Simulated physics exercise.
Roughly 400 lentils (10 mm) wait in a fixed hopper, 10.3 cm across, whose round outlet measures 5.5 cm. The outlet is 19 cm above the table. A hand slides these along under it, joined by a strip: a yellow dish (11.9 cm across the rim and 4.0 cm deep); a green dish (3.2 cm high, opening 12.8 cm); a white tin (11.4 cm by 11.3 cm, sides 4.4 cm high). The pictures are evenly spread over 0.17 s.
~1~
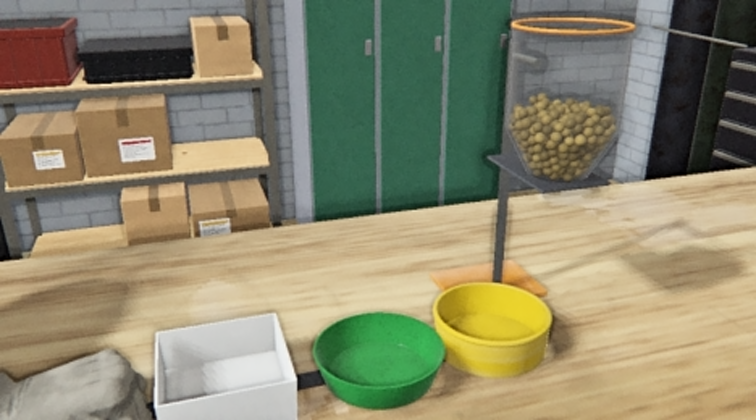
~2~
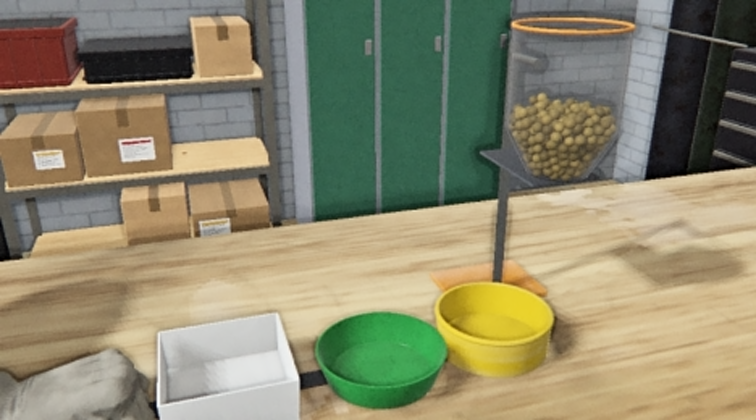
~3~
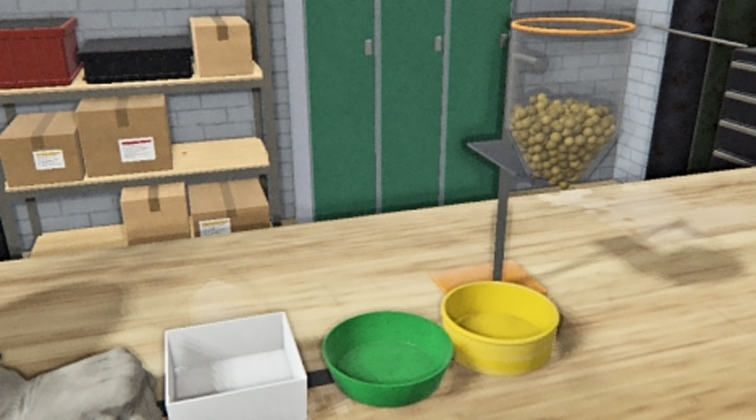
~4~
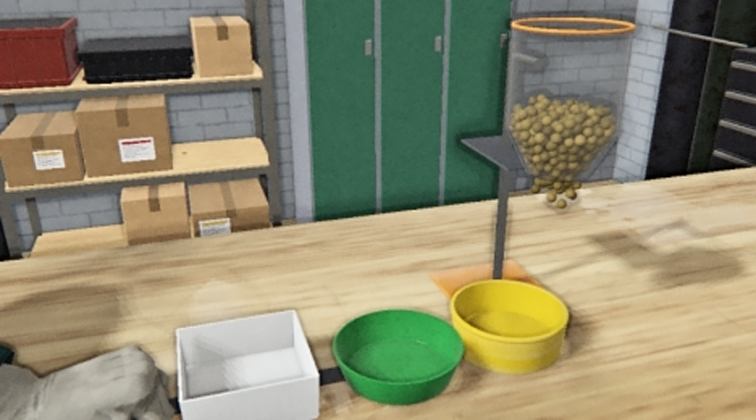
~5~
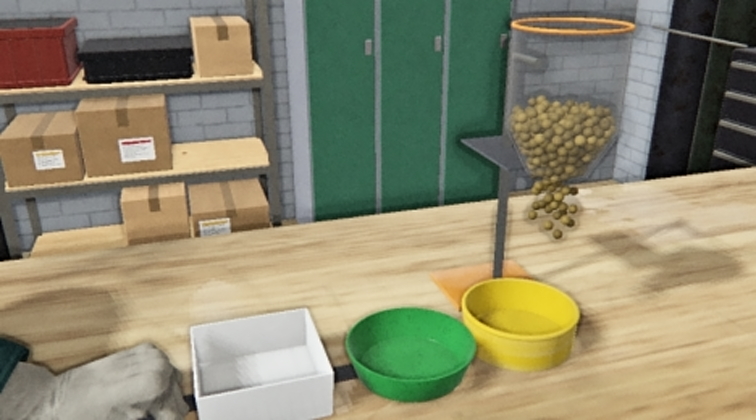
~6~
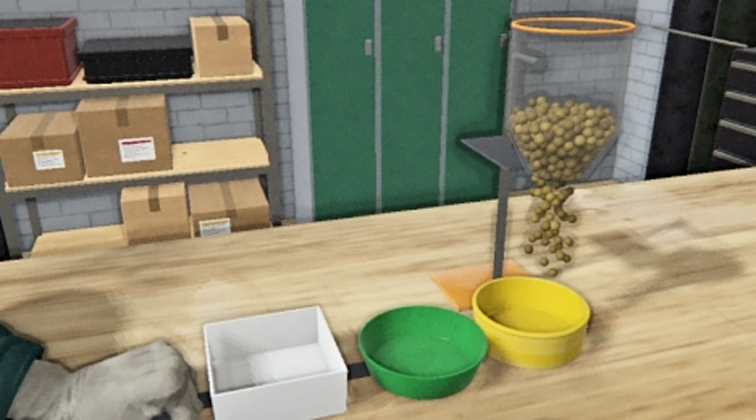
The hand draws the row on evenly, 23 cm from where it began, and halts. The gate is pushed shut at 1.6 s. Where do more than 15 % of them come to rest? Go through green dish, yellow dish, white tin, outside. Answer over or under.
In the green dish: Over; in the yellow dish: Over; in the white tin: Under; outside everything: Under.
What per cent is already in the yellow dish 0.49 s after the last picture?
About 25 per cent by then.
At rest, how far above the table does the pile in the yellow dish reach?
About 2.5 cm.
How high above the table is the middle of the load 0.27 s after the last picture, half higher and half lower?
About 10 cm.
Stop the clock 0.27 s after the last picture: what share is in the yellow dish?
Near 25 per cent so far.
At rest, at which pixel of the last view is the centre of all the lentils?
Around (579, 322).
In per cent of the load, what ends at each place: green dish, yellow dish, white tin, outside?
Green dish 70, yellow dish 25, white tin 0, outside 10.
Then, 0.27 s after the last picture, yellow dish 25 %, hopper 35 %, green dish 20 %, in the air 20 %; middle of all pieces on or above the table near (562, 245).
Then, 0.49 s after the last picture, yellow dish 25 %, outside 5 %, green dish 50 %, in the air 20 %; middle of all pieces on or above the table near (587, 298).
Then, 0.70 s after the last picture, yellow dish 25 %, outside 5 %, green dish 70 %; middle of all pieces on or above the table near (594, 318).
Then, 0.89 s after the last picture, yellow dish 25 %, outside 10 %, green dish 70 %; middle of all pieces on or above the table near (595, 319).
In the end, yellow dish 25 %, outside 10 %, hopper 0 %, green dish 70 %, white tin 0 %.
